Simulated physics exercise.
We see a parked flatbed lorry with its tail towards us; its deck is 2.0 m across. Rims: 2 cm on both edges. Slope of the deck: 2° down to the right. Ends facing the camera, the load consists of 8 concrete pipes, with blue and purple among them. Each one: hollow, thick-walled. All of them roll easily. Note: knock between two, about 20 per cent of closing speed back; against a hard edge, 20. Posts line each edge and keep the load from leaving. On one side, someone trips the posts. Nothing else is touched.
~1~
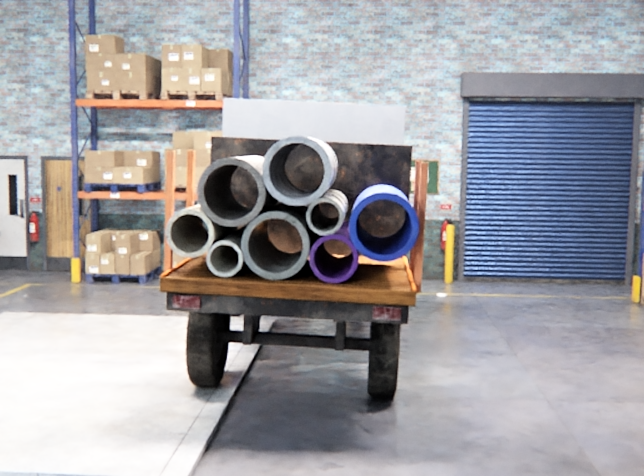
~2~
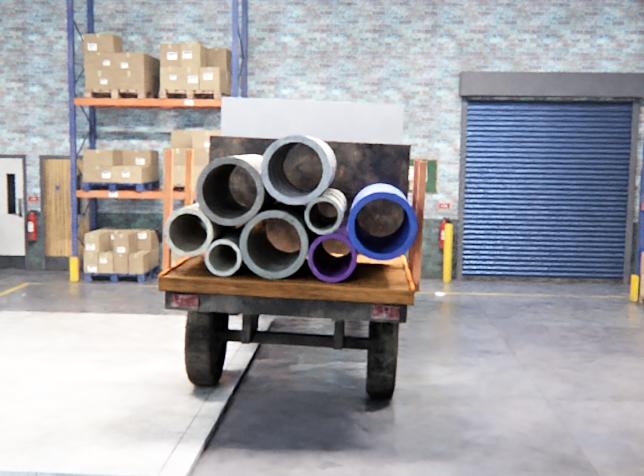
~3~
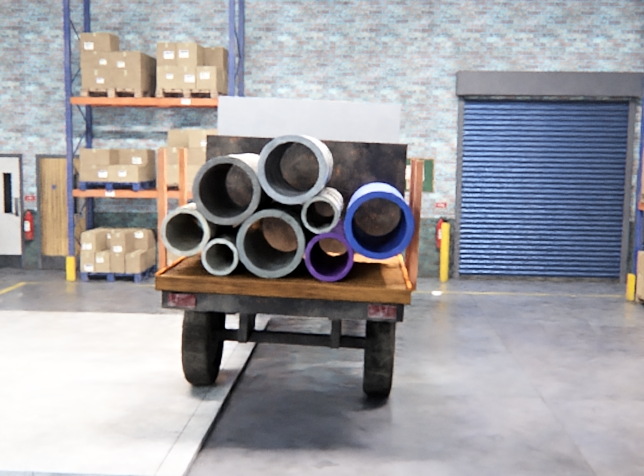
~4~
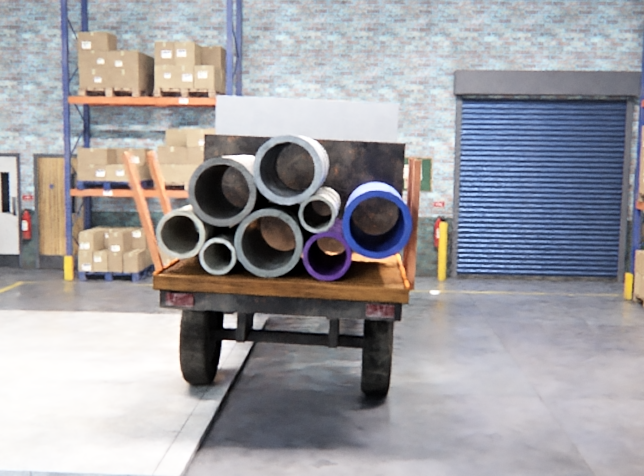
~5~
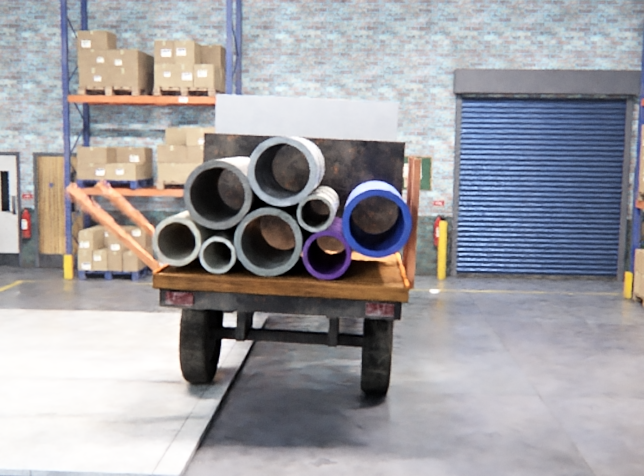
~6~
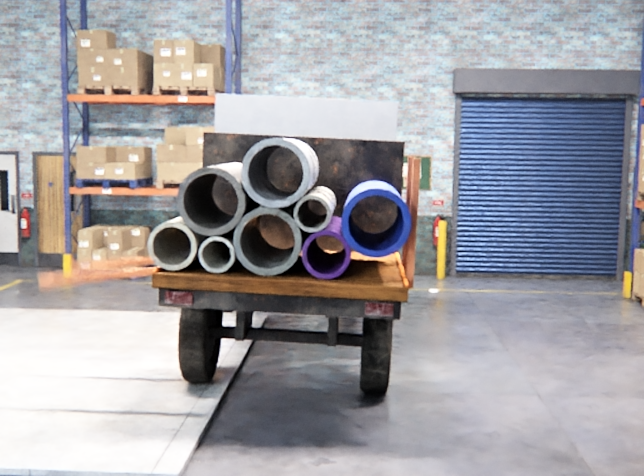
The orange posts on the left of a pipe-loaded flatbed swing outward and down.
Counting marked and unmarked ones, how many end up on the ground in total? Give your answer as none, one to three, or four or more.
The answer comes to none.
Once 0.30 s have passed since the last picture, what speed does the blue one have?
I'd put it near 0.0 m/s.
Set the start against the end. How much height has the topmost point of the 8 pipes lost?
About 5 cm.
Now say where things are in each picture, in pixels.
In the first picture, blue (384, 227), purple (334, 259); sides still shut; the deck slopes 2° down to the right; 3 of the 8 make up the bottom layer.
In the second picture, blue (382, 226), purple (332, 258); both sides upright.
In the third picture, blue (379, 225), purple (329, 257); sides still shut.
In the fourth picture, blue (377, 225), purple (327, 257); left posts out by 20°, tip at (128, 157).
In the fifth picture, blue (377, 223), purple (327, 255); left posts out by 50°, tip at (73, 191).
In the sixth picture, blue (376, 223), purple (326, 255); left posts out by 100°, tip at (46, 281).
Then, 0.3 s past the sixth picture, blue is up on others, 30 cm from the right edge; purple is on the deck, 70 cm from the right edge; 0 off so far.
Finally (2.4 s after the last picture), blue is up on others, 30 cm from the right edge; purple is on the deck, 70 cm from the right edge; 0 off so far.
